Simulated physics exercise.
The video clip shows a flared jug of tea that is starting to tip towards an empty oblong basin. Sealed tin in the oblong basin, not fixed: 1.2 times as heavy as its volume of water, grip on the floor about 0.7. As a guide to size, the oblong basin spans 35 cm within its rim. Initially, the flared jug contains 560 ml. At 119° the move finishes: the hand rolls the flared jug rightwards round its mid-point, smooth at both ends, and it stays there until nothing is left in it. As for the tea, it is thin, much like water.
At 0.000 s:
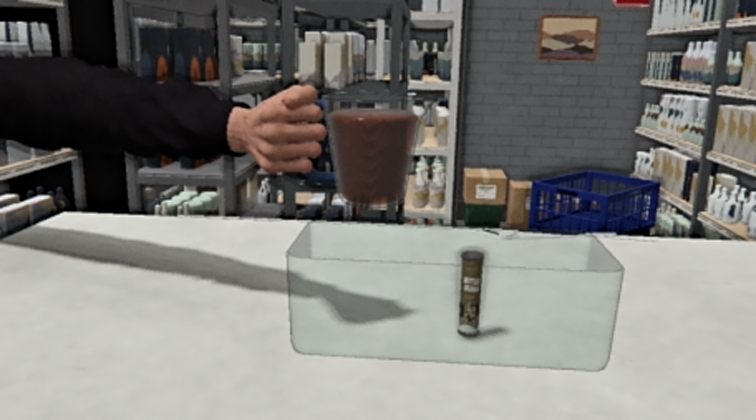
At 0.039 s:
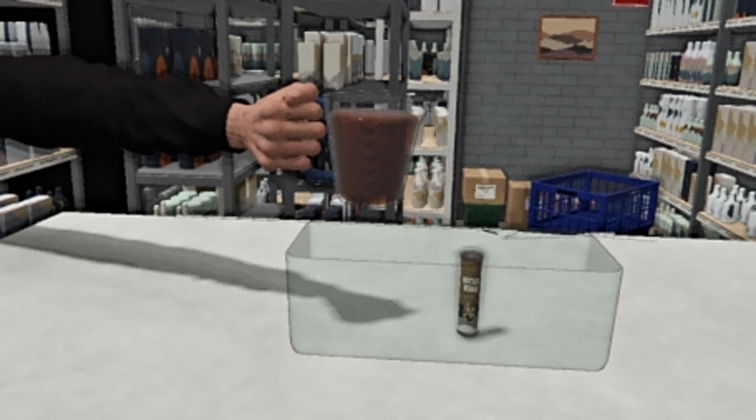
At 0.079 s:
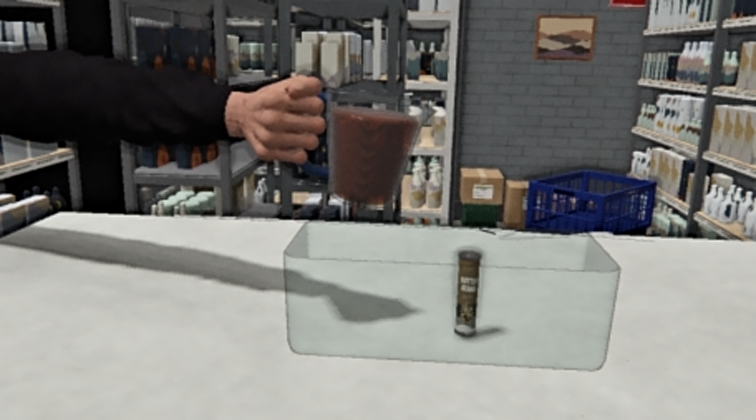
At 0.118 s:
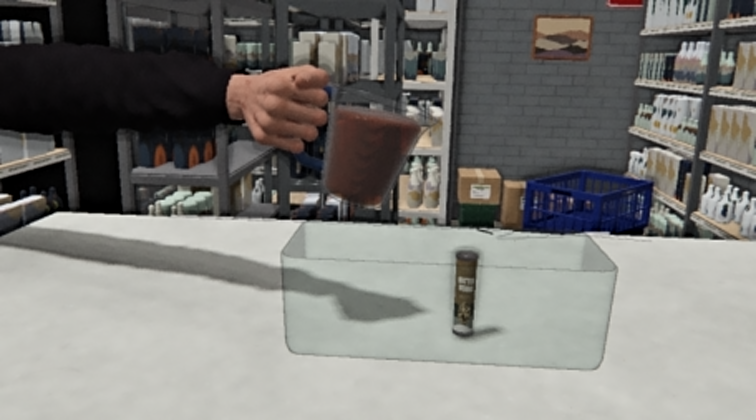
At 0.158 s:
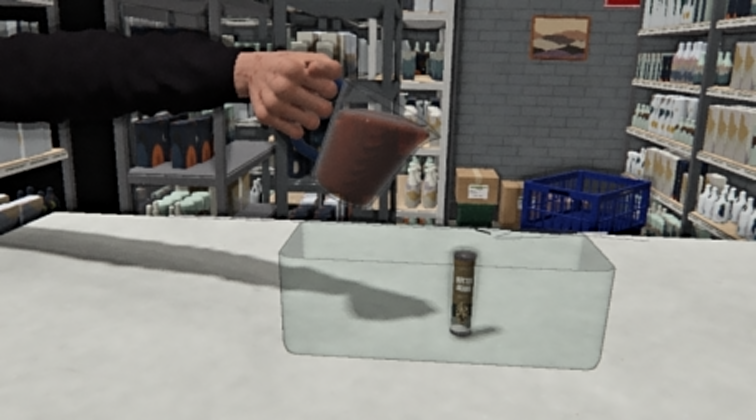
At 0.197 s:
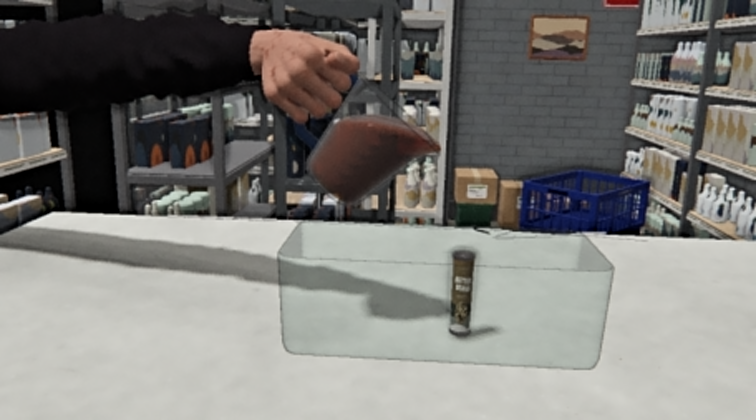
In a shop aisle, a hand tilting a flared jug of reddish-brown tea rightwards above a clear basin holding a small tin.
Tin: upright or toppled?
Toppled.
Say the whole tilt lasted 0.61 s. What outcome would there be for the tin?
Outcome - the tin ends up overturned.
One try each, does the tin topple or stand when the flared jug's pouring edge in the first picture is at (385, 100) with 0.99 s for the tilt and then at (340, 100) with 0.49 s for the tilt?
The tin stays vertical the first time and stays vertical the second time.
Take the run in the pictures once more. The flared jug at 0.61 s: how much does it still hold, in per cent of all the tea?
About 1 per cent.
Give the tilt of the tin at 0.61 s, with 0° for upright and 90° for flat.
I'd say it's tipped close to 10 degrees.
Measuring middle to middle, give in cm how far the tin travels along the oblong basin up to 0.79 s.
The tin is about 8 cm from where it started.
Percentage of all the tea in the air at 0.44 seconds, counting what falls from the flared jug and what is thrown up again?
16 per cent.
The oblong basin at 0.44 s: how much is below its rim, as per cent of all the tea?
About 54 per cent.
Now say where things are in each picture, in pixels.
Tilt 0°; pouring edge (435, 101); surface from (330, 112) to (420, 115); the oblong basin's rim runs from (299, 238) to (607, 252); the tin's top is at (473, 259), in the first picture.
Tilt 2°; pouring edge (436, 103); surface from (330, 111) to (420, 116), in the second picture.
Tilt 8°; pouring edge (437, 110); surface from (331, 108) to (421, 118), in the third picture.
Tilt 16°; pouring edge (440, 120); surface from (335, 107) to (423, 123), in the fourth picture.
Tilt 28°; pouring edge (442, 136); surface from (335, 114) to (431, 130), in the fifth picture.
Tilt 41°; pouring edge (441, 154); surface from (327, 131) to (430, 141); 1 per cent is over the edge, in the sixth picture.
By 0.44 s the tilt is 115° and 31 per cent is still to pour; the tin stands where it began.
By 0.61 s the tilt is 119° and 1 per cent is still to pour; the tin leans 12°.
By 0.79 s the tilt is 119° and 0 per cent is still to pour; the tin lies on its side.
By 0.99 s the tilt is 119° and 0 per cent is still to pour; the tin lies on its side.
At rest the tin lies on its side.
